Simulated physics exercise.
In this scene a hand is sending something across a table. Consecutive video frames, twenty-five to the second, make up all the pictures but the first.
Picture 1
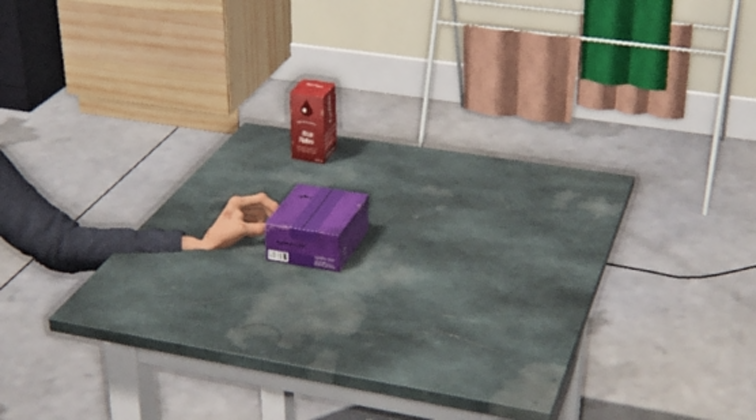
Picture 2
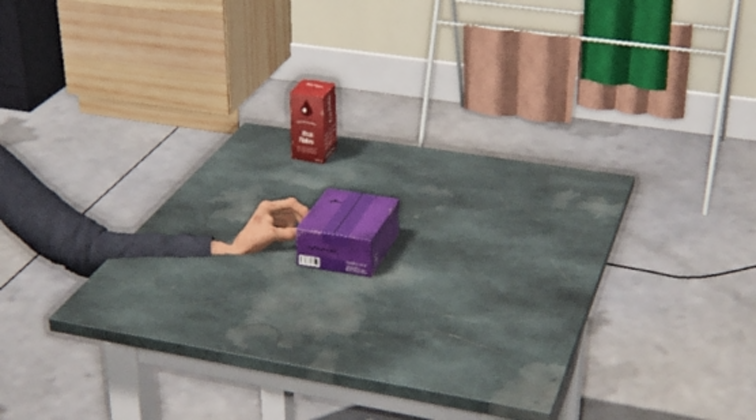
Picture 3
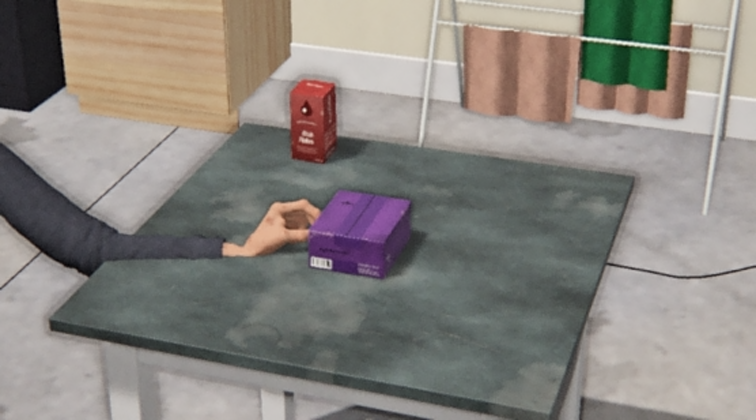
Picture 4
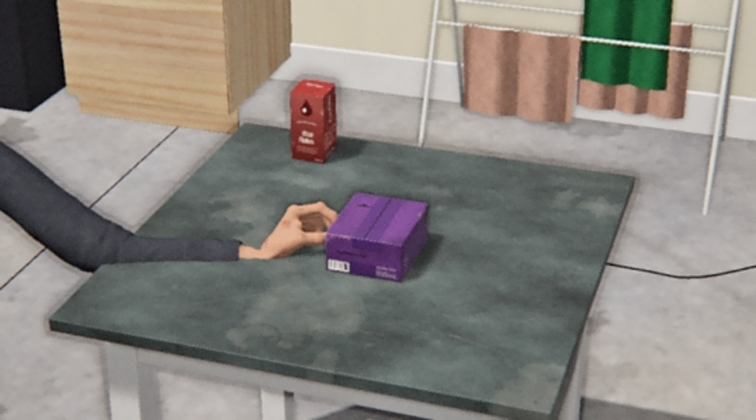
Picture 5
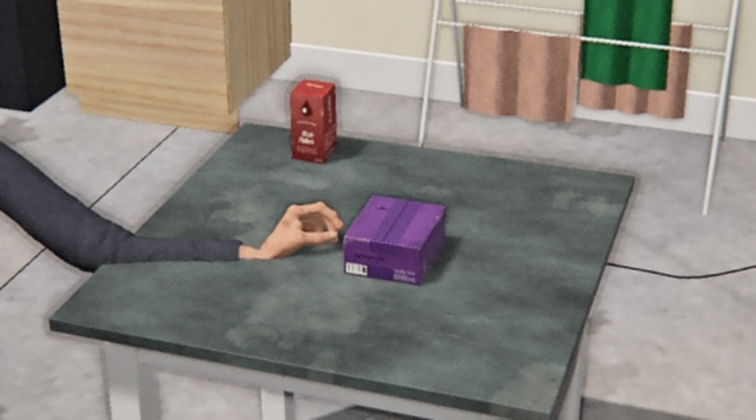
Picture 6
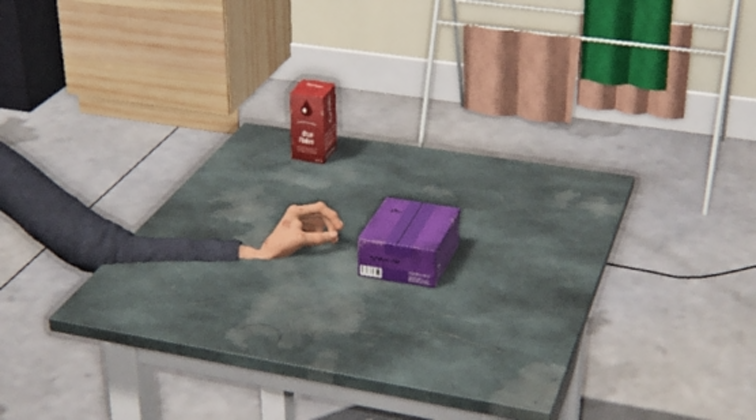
A hand pushed a purple box to the right across a dark green table, then stayed behind as the box slid a little farther from its fingers, while a red carton stood still near the back.
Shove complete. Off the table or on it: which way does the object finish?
On it.
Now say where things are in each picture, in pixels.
Under the hand; purple box (318, 227), in the first picture.
Under the hand; purple box (349, 232), in the second picture.
Under the hand; purple box (361, 234), in the third picture.
Purple box (378, 236), in the fourth picture.
Purple box (396, 239) shifted a little, in the fifth picture.
Purple box (410, 242) shifted a little, in the sixth picture.
Then, 0.24 s on from there, purple box shifted a little near (430, 245).
Then, 0.48 s on from there, purple box resting near (430, 245).
In the end, moved from the start, purple box. At the end, from the last picture's camera, purple box near (430, 245).
